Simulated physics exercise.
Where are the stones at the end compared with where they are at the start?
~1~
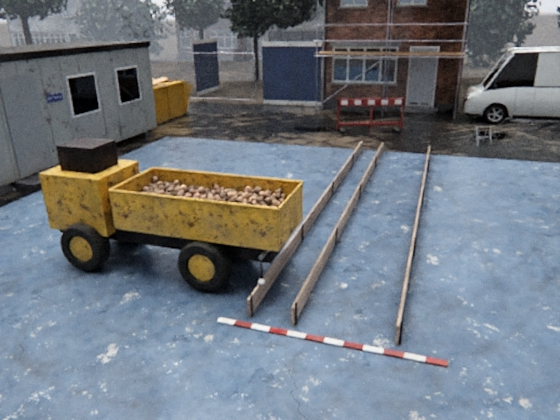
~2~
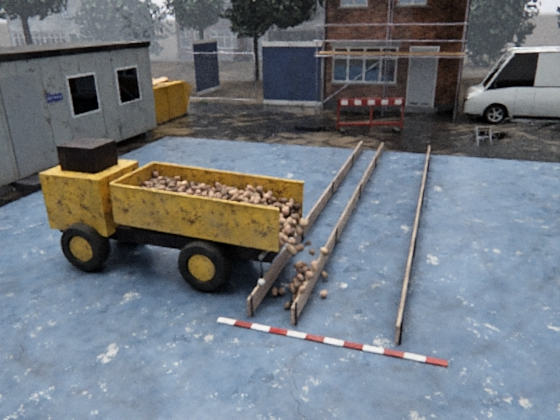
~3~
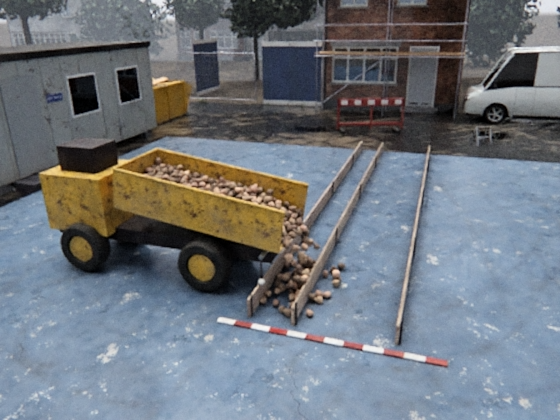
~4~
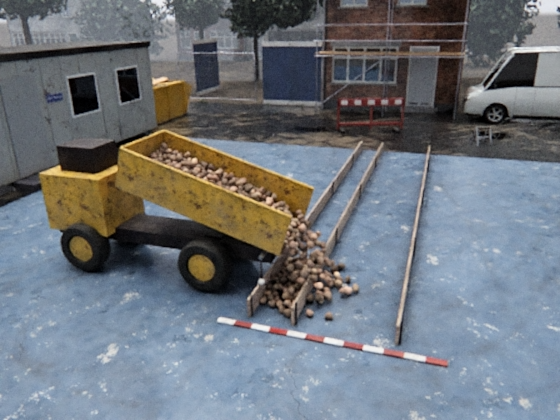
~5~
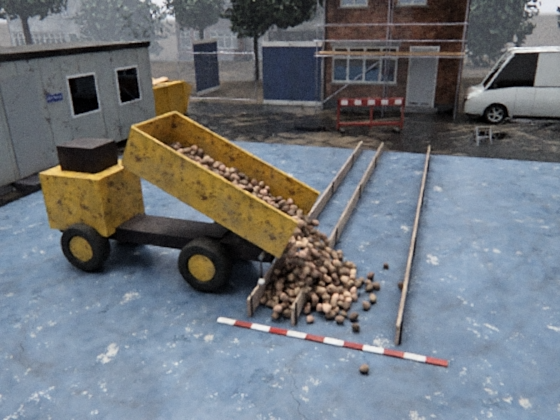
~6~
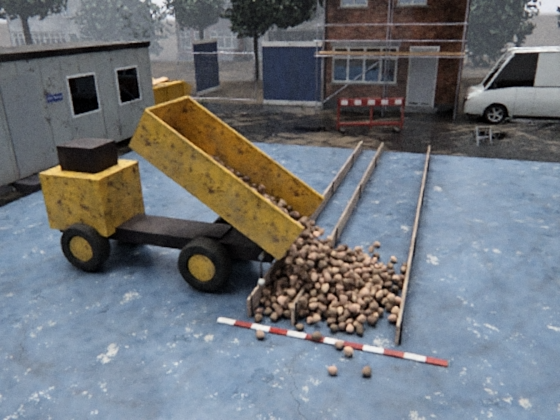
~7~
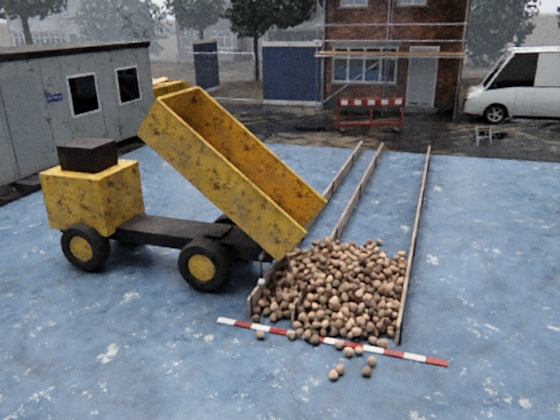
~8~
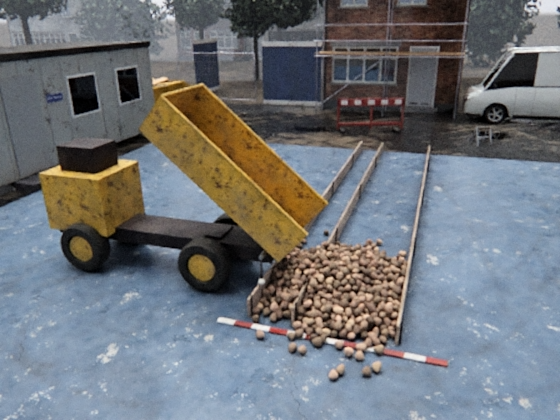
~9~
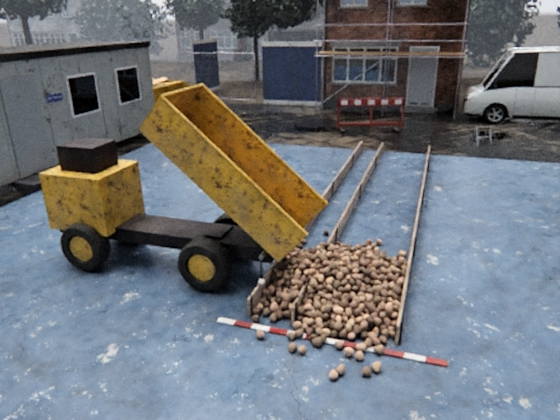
At the start the stones lie in the level yellow bed, and at the end they are heaped on the blue ground to the lower right, among the boards, with a few beyond the striped staff.
